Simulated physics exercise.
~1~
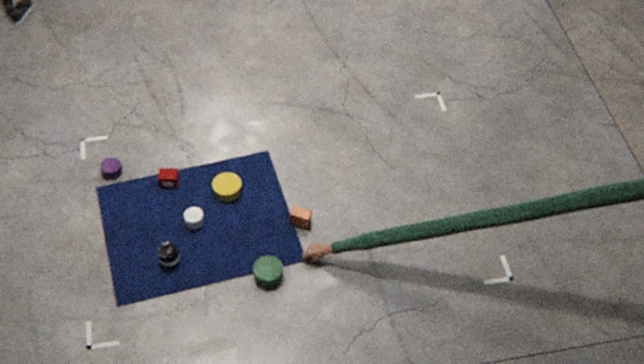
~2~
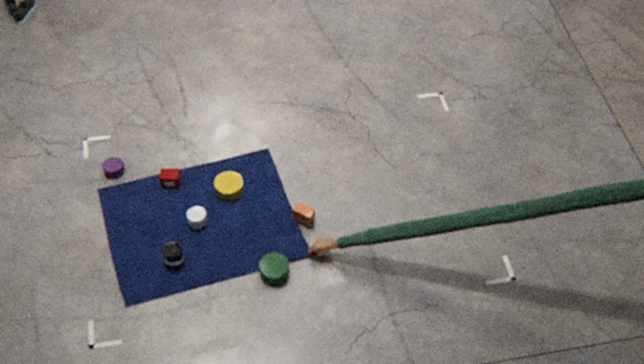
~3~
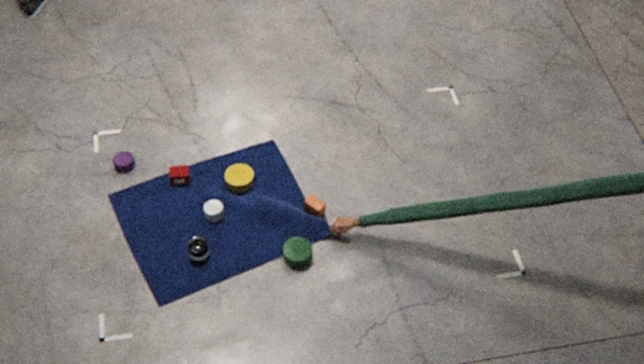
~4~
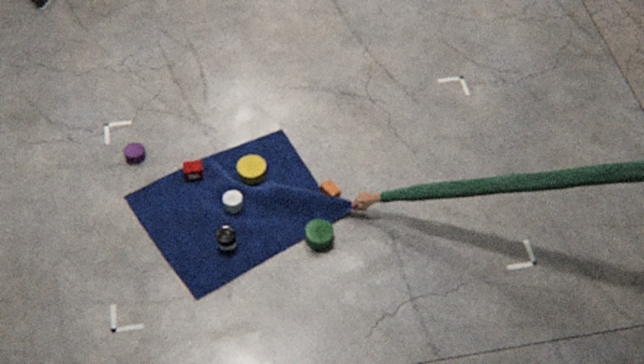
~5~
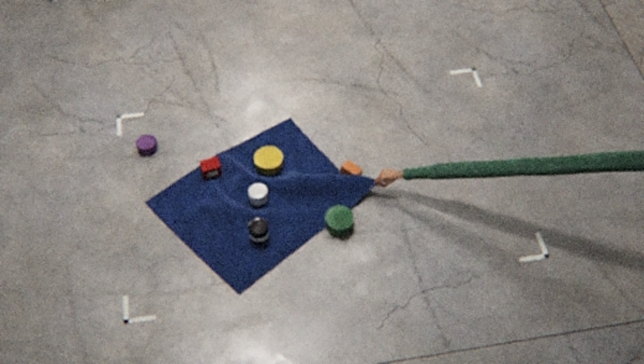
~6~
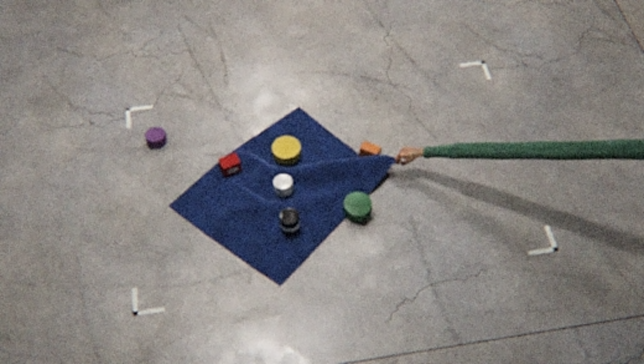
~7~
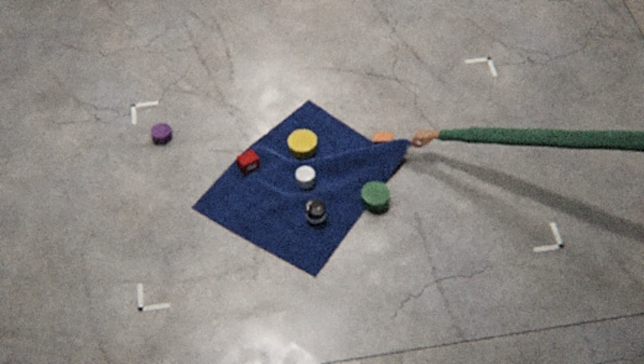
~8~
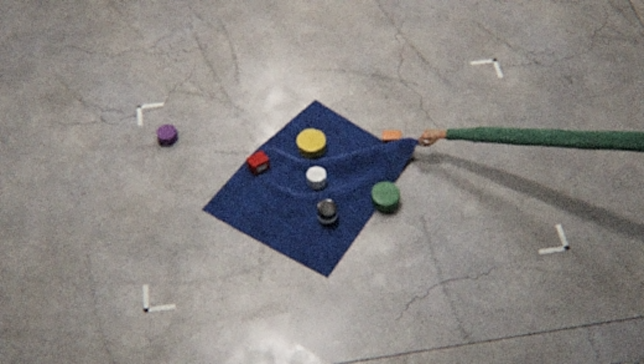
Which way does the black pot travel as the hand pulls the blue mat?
The black pot moves to the right, carried along with the mat.
